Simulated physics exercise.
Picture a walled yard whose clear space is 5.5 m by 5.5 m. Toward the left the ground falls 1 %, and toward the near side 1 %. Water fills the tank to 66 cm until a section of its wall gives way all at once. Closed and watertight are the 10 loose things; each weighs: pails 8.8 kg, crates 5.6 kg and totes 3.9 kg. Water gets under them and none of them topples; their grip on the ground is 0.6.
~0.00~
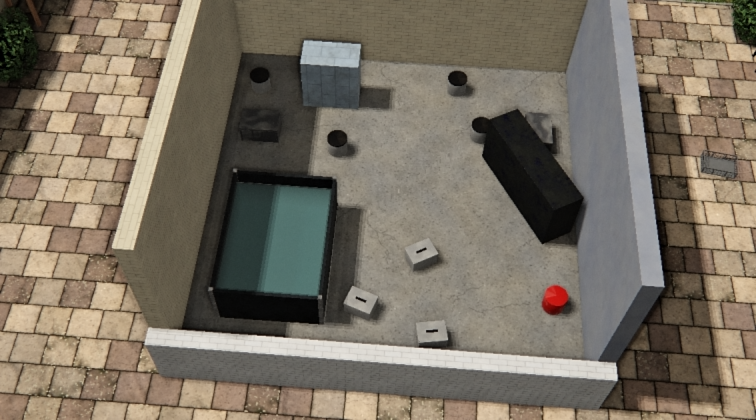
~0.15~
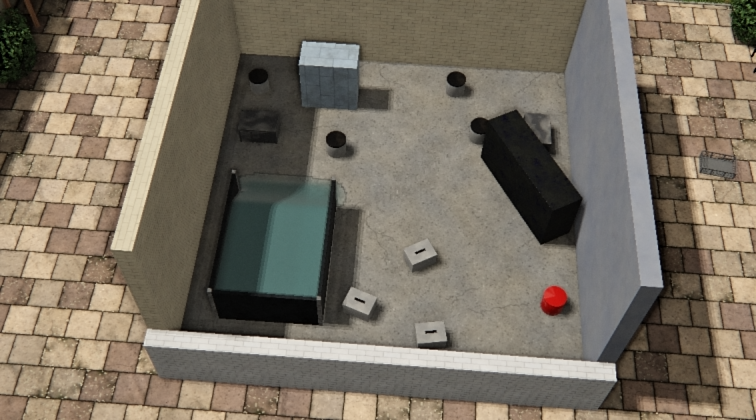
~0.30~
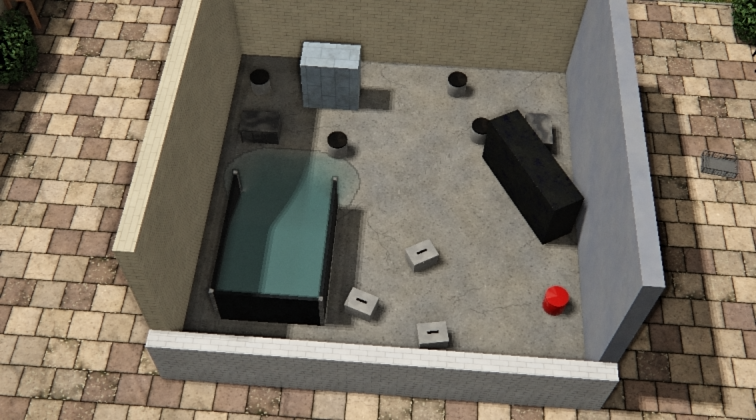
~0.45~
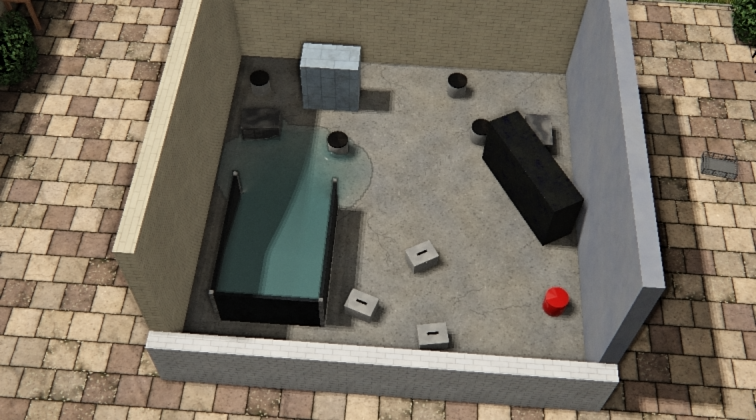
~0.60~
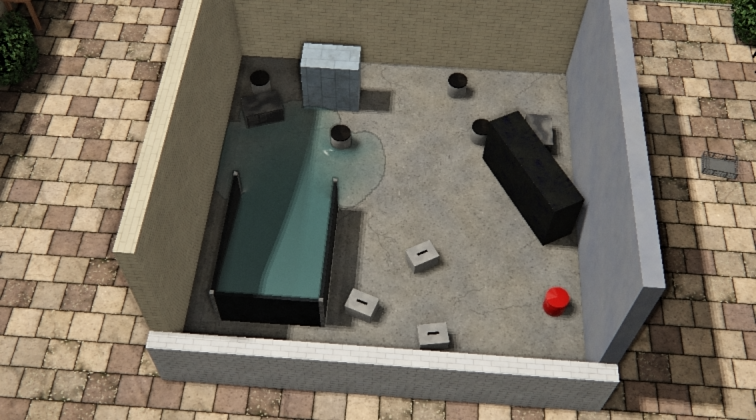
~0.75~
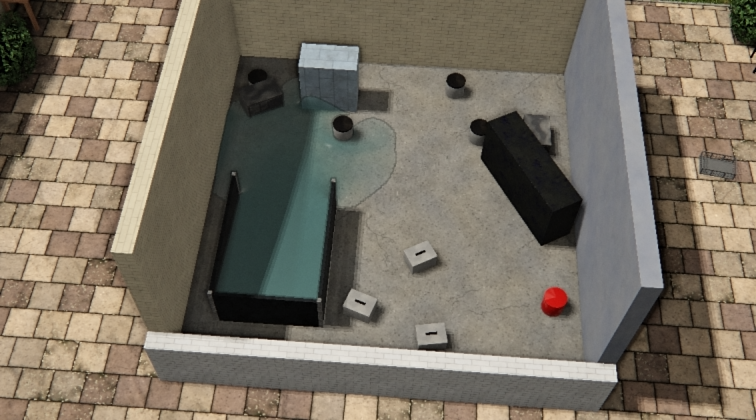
Water spreading from the open far end of a dark-sided tank across a walled yard, nudging a dark crate and small pot.
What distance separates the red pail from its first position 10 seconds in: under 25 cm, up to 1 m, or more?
The red pail lies under 25 cm from it.
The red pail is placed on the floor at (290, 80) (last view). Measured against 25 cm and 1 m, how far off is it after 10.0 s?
From that spot, it is pushed far off.
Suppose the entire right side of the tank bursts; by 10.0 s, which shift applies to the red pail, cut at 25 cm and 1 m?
If that happened, the red pail winds up well away.
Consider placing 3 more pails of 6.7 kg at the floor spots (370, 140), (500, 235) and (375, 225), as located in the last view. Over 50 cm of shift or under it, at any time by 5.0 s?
In that order: Over, less, short of it.
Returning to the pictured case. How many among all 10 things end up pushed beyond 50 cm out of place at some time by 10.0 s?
Total: 8.
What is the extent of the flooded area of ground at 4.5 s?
About 21 m2.
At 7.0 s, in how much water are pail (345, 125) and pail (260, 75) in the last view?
Depth approx. 14 cm / 4 cm.
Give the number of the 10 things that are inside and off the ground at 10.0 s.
I count 5.
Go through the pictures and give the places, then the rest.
The red pail at (557, 295) rests on the ground; water covers 2.7 m2; 0 of 10 have shifted, in the first picture.
The red pail at (556, 296) rests on the ground; 3.5 m2 under water; 0 of 10 have shifted, in the second picture.
The red pail at (558, 296) rests on the ground; water covers 4.6 m2; 0 of 10 have shifted, in the third picture.
The red pail at (558, 297), on the bottom; water covers 5.6 m2; 1 of 10 have shifted, in the fourth picture.
The red pail at (558, 297), on the bottom; water covers 6.7 m2; 2 of 10 have shifted, in the fifth picture.
The red pail at (556, 297) rests on the ground; water covers 7.7 m2; 2 of 10 have shifted, in the sixth picture.
After 2.0 s the red pail is near (556, 297), 0.0 m from its start, aground; 2 afloat.
After 4.5 s the red pail is near (556, 297), 0.0 m from its start, aground; 6 afloat.
After 7.0 s the red pail is near (556, 297), 0.0 m from its start, aground; 4 afloat.
After 10.0 s the red pail is near (556, 297), 0.0 m from its start, aground; 5 afloat.
